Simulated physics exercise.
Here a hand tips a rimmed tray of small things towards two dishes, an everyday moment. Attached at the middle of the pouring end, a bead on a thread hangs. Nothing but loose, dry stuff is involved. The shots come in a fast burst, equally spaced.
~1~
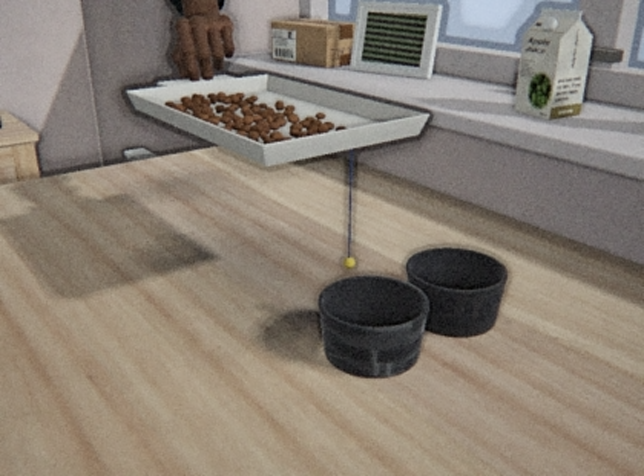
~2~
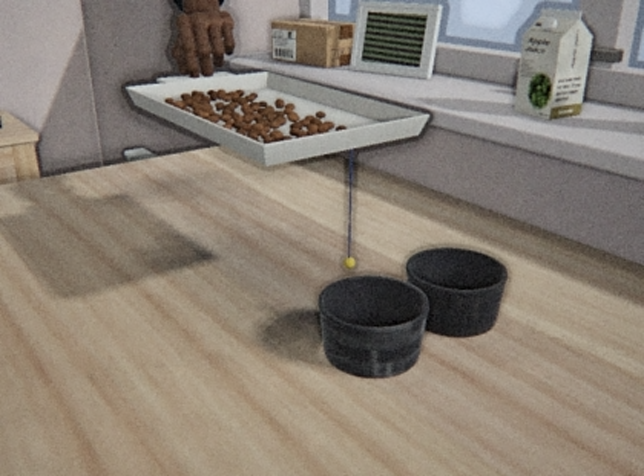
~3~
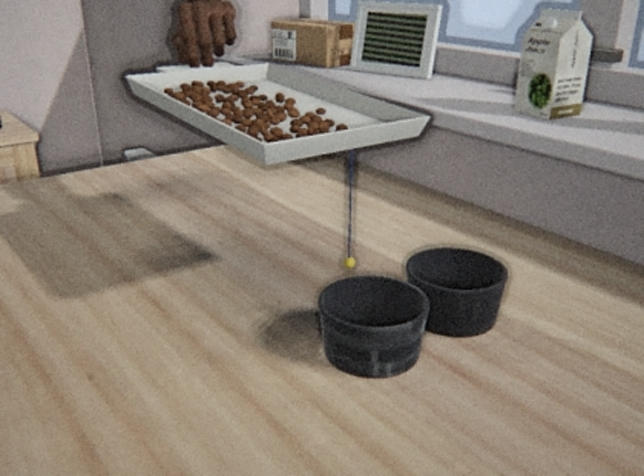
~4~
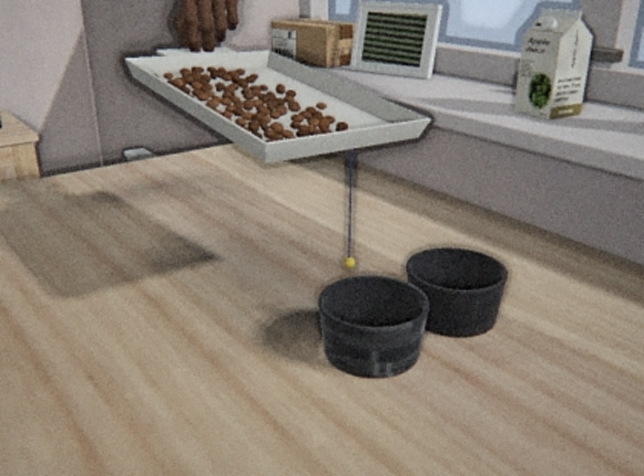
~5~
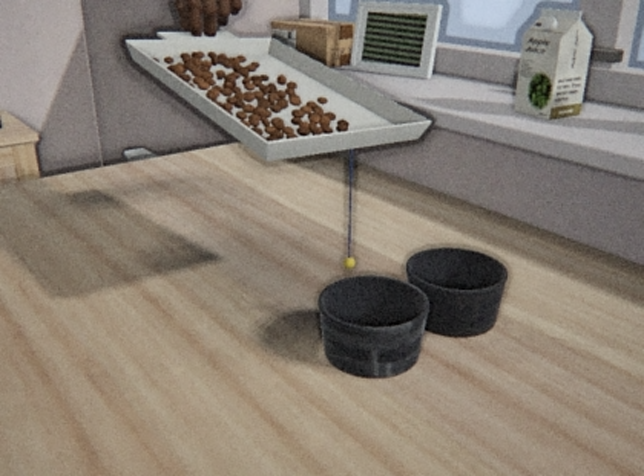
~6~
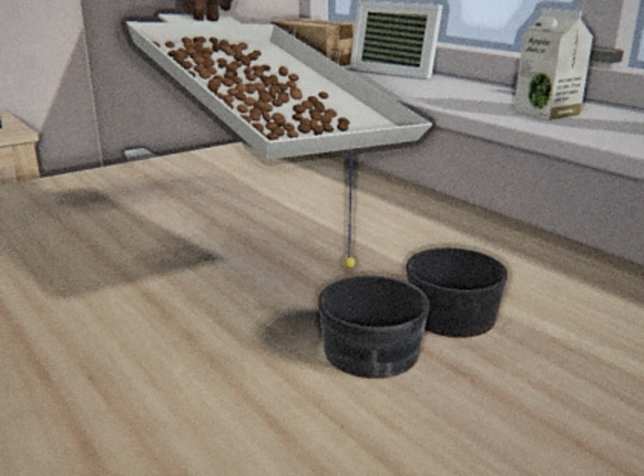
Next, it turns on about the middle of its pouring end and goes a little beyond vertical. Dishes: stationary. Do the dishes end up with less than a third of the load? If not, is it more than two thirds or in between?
No, more than two thirds.
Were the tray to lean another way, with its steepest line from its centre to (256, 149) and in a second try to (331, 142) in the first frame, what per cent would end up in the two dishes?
Roughly 0 percent first and 60 percent second.
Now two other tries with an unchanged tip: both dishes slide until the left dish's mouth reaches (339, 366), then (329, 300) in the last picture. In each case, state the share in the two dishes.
Roughly 10 per cent, and 70 per cent.
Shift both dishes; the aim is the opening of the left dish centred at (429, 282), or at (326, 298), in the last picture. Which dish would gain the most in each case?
Tries in order: The one to the left, the one to the right.
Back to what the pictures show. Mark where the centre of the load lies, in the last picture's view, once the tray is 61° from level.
Centre estimate: (378, 131).
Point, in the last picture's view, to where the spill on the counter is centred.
Somewhere near (410, 326), I think.
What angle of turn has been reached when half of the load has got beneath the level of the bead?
Close to 105° of tilt at that moment.
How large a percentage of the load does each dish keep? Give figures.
Left 40 per cent, right 40 per cent.
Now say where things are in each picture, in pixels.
In the first picture, corners of the pouring end at (266, 143) and (419, 114), level; middle of the load at (235, 118), bits of dog kibble; left dish at (409, 344); right dish at (492, 306); bead on its thread at (349, 263).
In the second picture, corners of the pouring end at (267, 142) and (420, 115), level; middle of the load at (235, 116).
In the third picture, corners of the pouring end at (267, 141) and (420, 116), tipped barely, lowest at the right corner; middle of the load at (235, 109).
In the fourth picture, corners of the pouring end at (269, 140) and (421, 118), tipped a little, lowest at the right corner; middle of the load at (235, 100).
In the fifth picture, corners of the pouring end at (270, 139) and (422, 119), tipped a little, lowest at the right corner; middle of the load at (236, 90).
In the sixth picture, corners of the pouring end at (271, 138) and (423, 121), tipped clearly, lowest at the right corner; middle of the load at (259, 87); left dish at (409, 344); right dish at (492, 306).
Soon after the last picture, tray tipped steeply; most on the tray; a small part in the air.
A little later, tray tipped past a quarter turn; about a third on the tray; a small part in the left dish; about a quarter in the right dish; a small part outside both; a small part in the air.
Later still, tray tipped past a quarter turn; about a third in the left dish; about a third in the right dish; about a quarter outside both.
At rest, tray tipped past a quarter turn; about a third in the left dish; about a third in the right dish; about a quarter outside both.
